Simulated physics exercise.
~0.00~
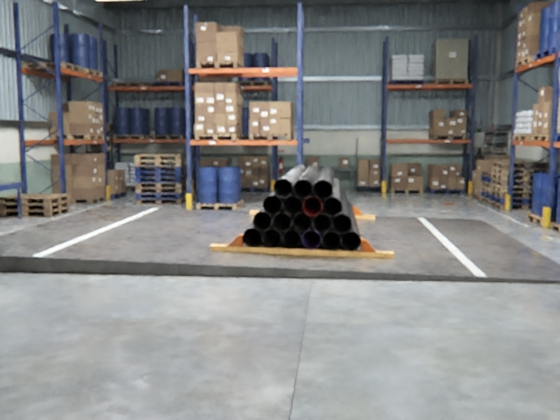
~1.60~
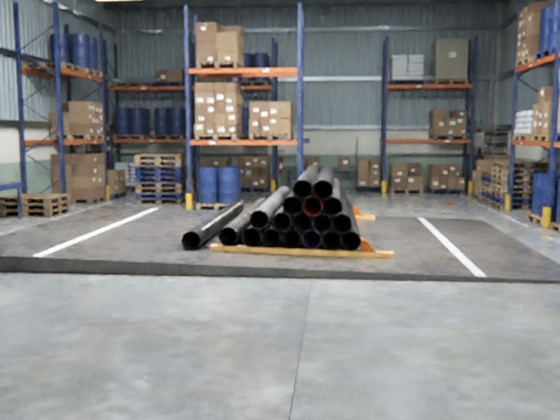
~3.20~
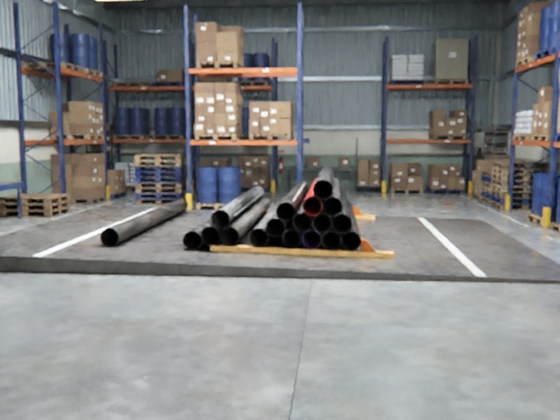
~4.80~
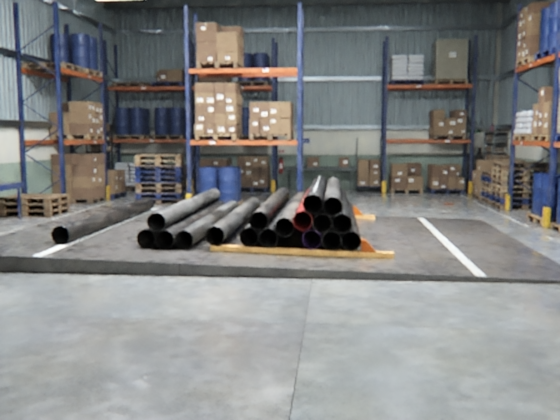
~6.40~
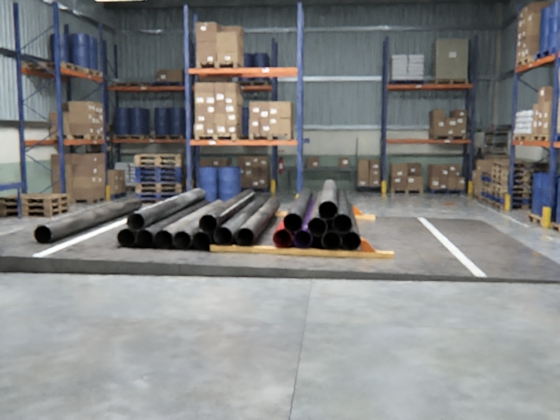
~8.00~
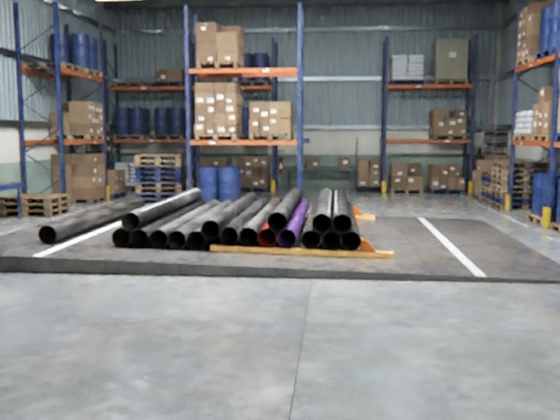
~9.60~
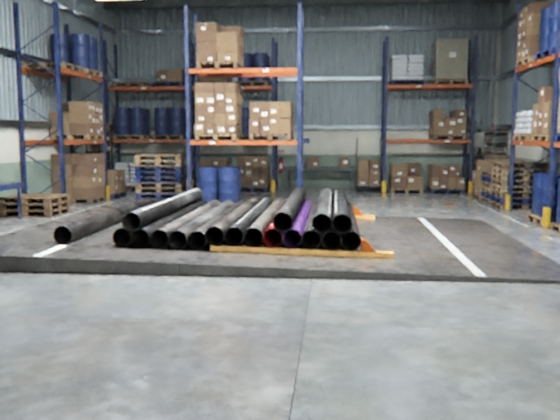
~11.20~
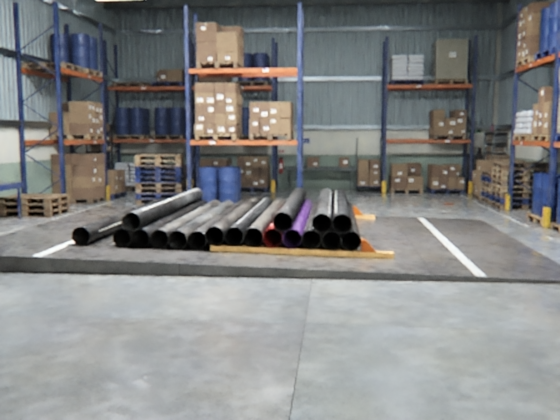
Stack of black pipes in a warehouse collapsing leftward, rolling and spreading, then settling in a low row partly on timbers.
